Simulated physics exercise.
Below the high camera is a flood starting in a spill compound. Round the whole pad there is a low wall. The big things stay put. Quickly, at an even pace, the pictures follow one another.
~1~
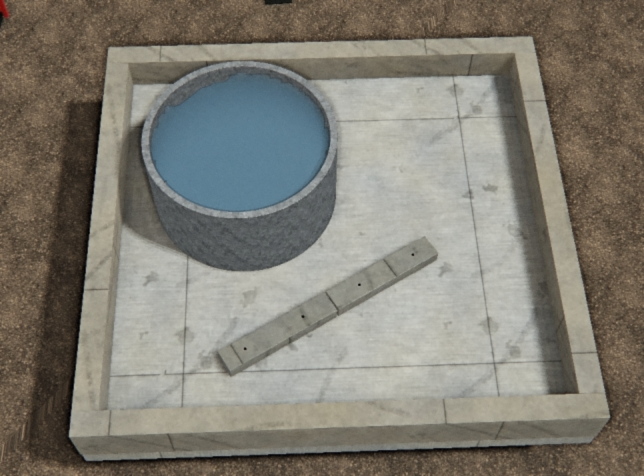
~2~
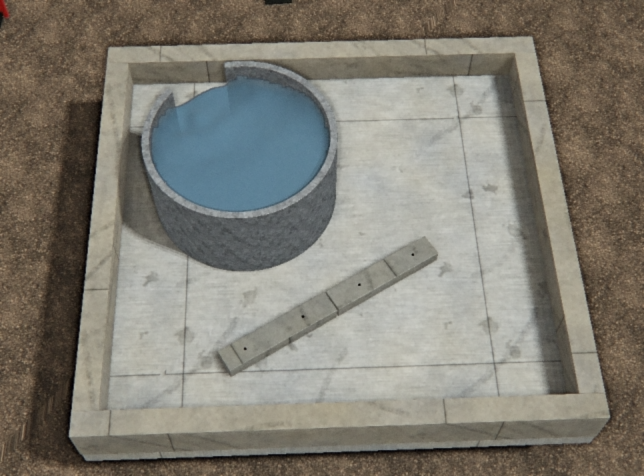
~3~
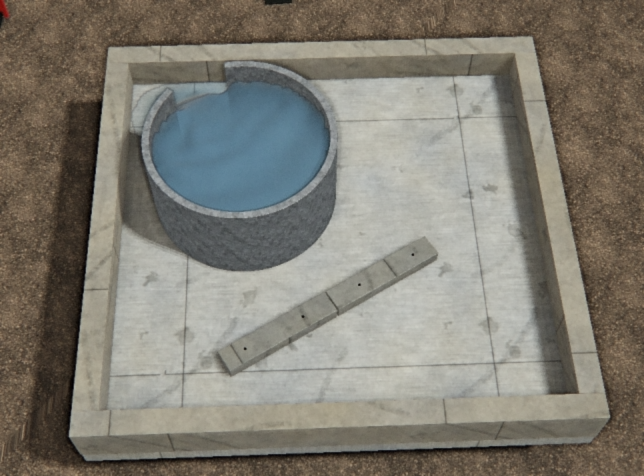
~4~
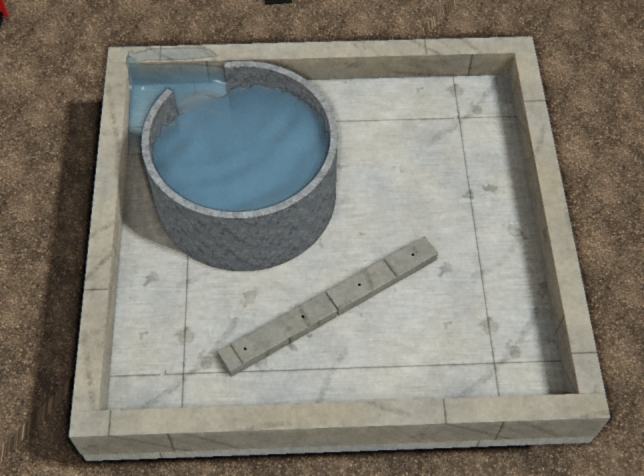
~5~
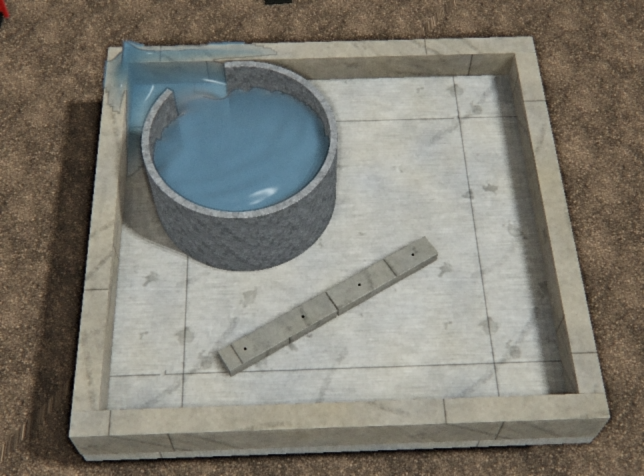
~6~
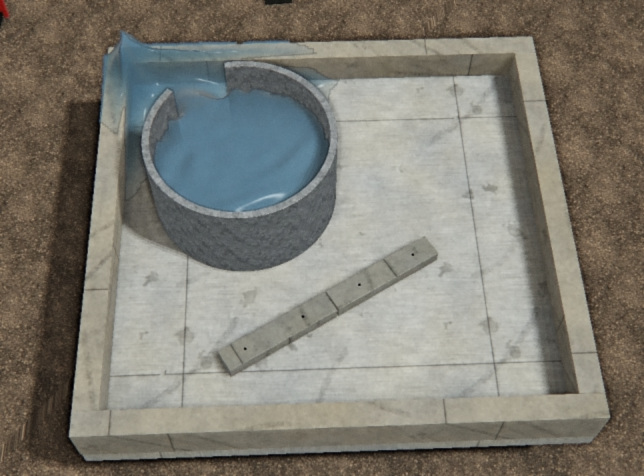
Low-walled concrete pad with a round stone pool opening at its far side, water pouring out and surging up the corner wall.
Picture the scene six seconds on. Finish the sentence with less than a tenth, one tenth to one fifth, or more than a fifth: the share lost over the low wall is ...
The share lost over the low wall is one tenth to one fifth.
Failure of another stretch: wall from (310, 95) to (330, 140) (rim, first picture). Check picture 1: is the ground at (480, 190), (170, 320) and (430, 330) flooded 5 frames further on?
Taking them as listed, I'd say drenched, unwetted and unwetted.
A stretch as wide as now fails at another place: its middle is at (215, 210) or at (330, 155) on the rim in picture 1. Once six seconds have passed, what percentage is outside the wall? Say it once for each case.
I'd put it at close to 4 per cent for the first and close to 0 per cent for the second.
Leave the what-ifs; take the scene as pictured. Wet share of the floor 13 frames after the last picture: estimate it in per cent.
My guess is around 60 in a hundred.
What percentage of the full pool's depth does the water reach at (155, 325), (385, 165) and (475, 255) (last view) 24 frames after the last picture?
The three come to near 6, 2 and 6 per cent respectively.
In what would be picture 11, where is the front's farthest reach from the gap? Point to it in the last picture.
I reckon the front has reached (509, 83) by then.
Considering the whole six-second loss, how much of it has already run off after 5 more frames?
Estimate: Some 45 %.
A moment on, water covers 20 % of the floor; the low wall has let 3 % over.
Next, water covers 30 % of the floor; the low wall has let 6 % over.
Then, water covers 50 % of the floor; the low wall has let 13 % over.
Later, water covers 75 % of the floor; the low wall has let 14 % over.
In the end, water covers 75 % of the floor; the low wall has let 14 % over.
